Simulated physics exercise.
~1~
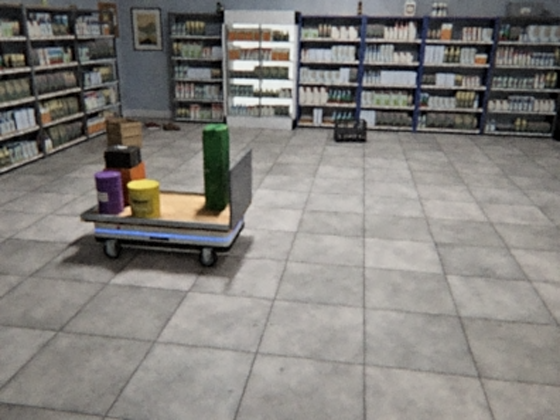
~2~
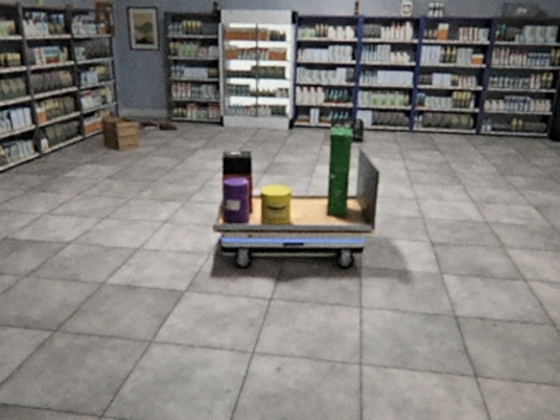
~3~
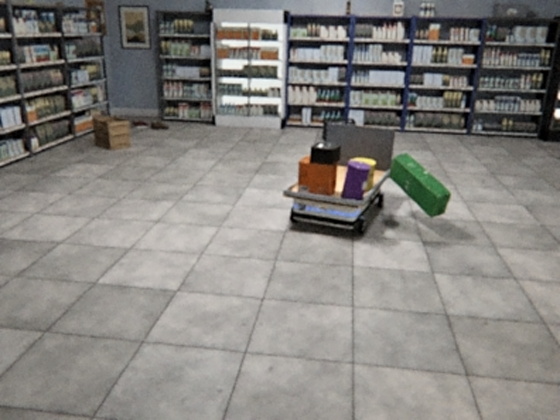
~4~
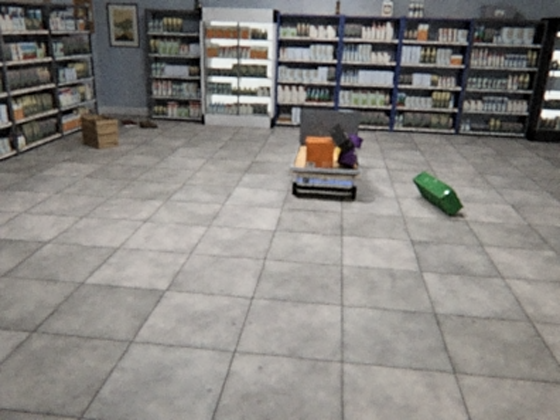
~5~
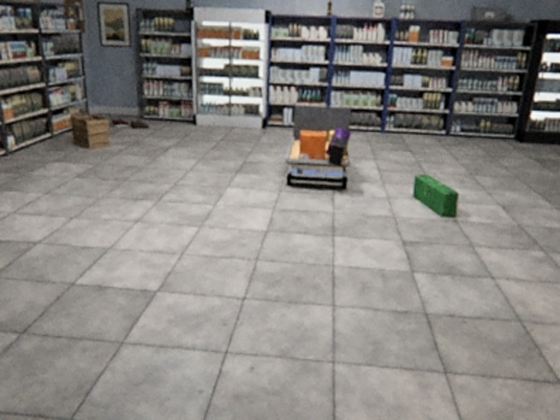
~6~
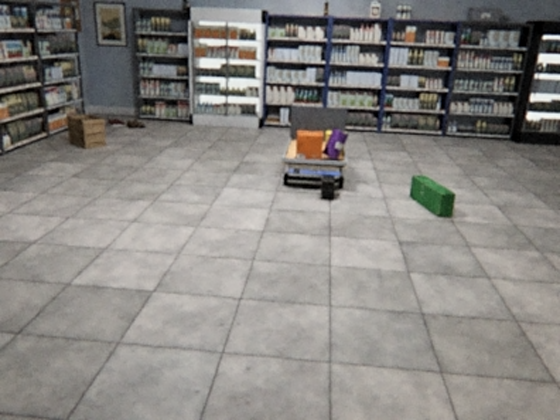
Robot cart rolling right and turning away toward the shelves, shedding a green box, then a black parcel after it stops.
